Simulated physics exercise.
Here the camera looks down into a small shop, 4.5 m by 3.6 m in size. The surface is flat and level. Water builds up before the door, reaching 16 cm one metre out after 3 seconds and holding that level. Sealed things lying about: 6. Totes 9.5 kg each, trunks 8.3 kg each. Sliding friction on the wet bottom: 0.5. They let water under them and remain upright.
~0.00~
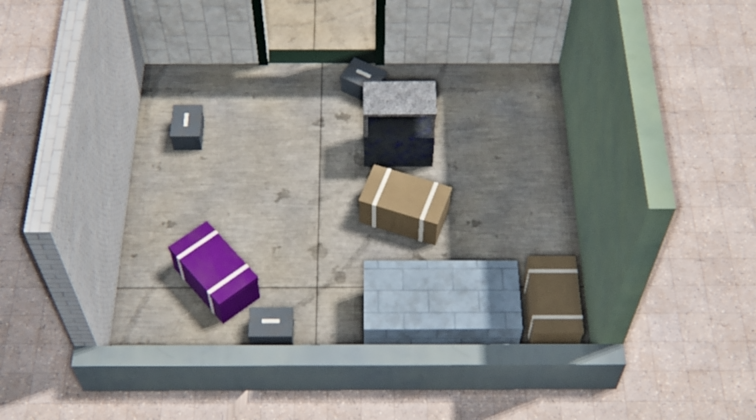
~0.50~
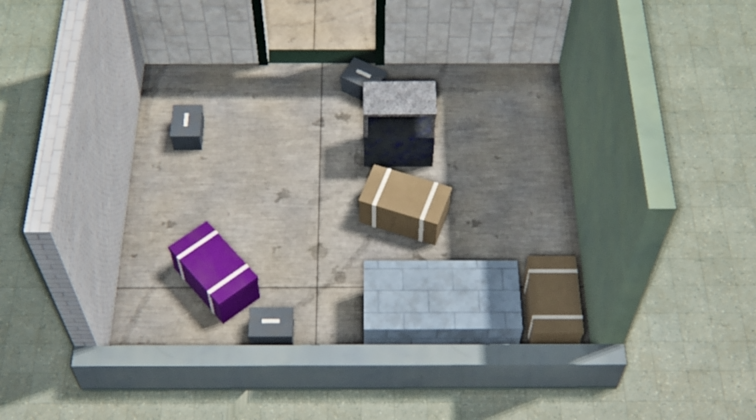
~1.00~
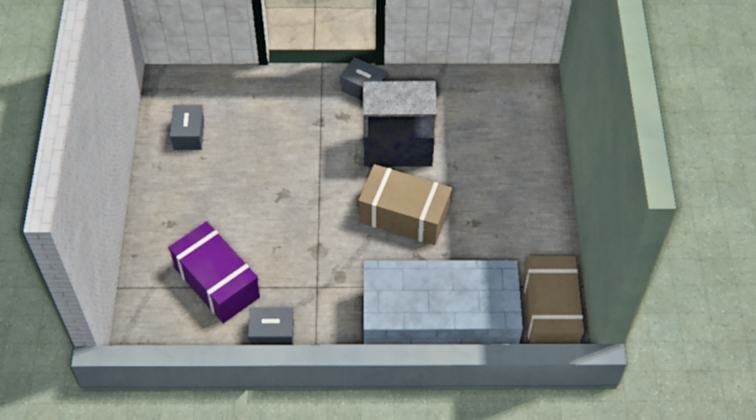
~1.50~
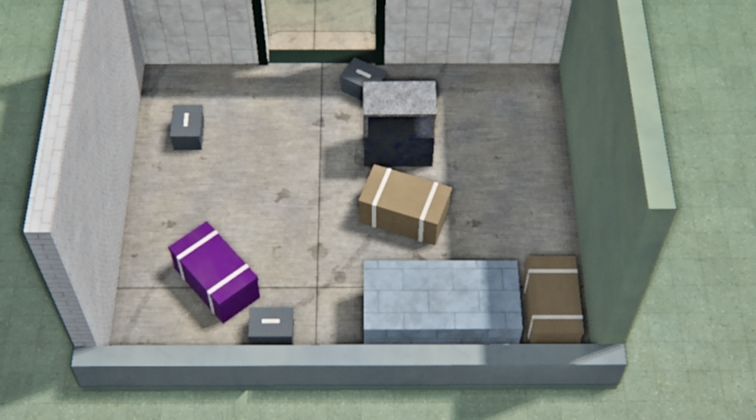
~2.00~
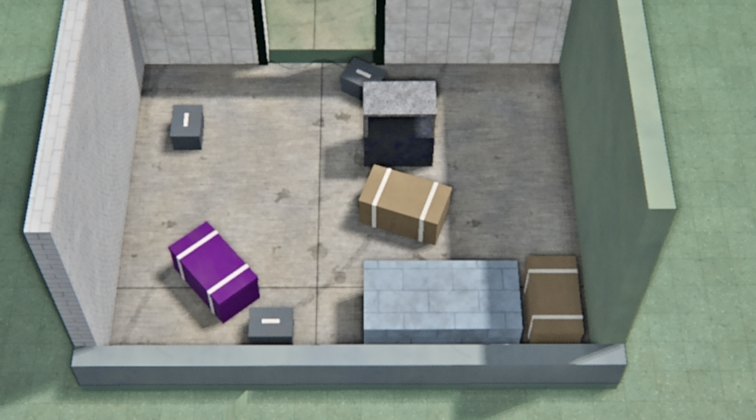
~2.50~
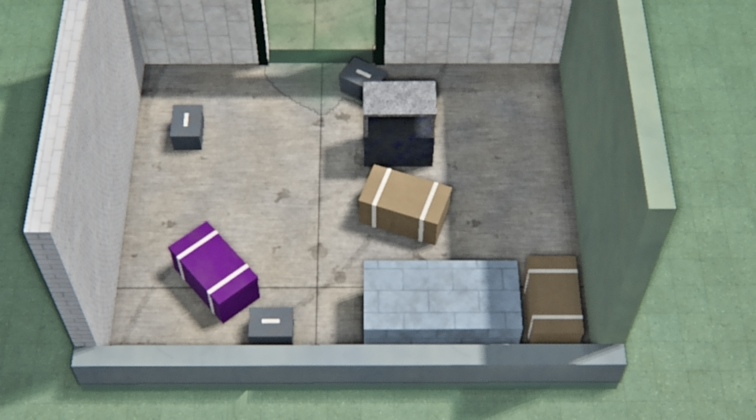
Small walled shop seen from above, with purple and tan trunks and grey totes staying still as water appears near the doorway.
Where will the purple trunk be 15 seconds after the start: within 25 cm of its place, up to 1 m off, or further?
By then it is long gone from its spot.
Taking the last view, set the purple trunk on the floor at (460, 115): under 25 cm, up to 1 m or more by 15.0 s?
Result: It drifts only slightly.
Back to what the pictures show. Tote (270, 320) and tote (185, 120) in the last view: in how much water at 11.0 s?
First roughly 11 cm, second roughly 6 cm.
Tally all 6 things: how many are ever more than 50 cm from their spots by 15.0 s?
2.
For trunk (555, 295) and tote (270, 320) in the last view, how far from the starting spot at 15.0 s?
First 10 cm, then 20 cm.
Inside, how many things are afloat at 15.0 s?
The count is 5.
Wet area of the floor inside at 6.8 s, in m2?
Wet area: Approx. 11.5 m2.
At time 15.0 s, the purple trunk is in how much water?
I'd put it at about 7 cm.
After 3.5 s the purple trunk is near (213, 262), 0.0 m from its start, aground; 0 afloat.
After 6.8 s the purple trunk is near (150, 308), 0.7 m from its start, afloat; 1 afloat.
After 11.0 s the purple trunk is near (151, 226), 0.7 m from its start, afloat; 4 afloat.
After 15.0 s the purple trunk is near (157, 133), 1.6 m from its start, afloat; 5 afloat.
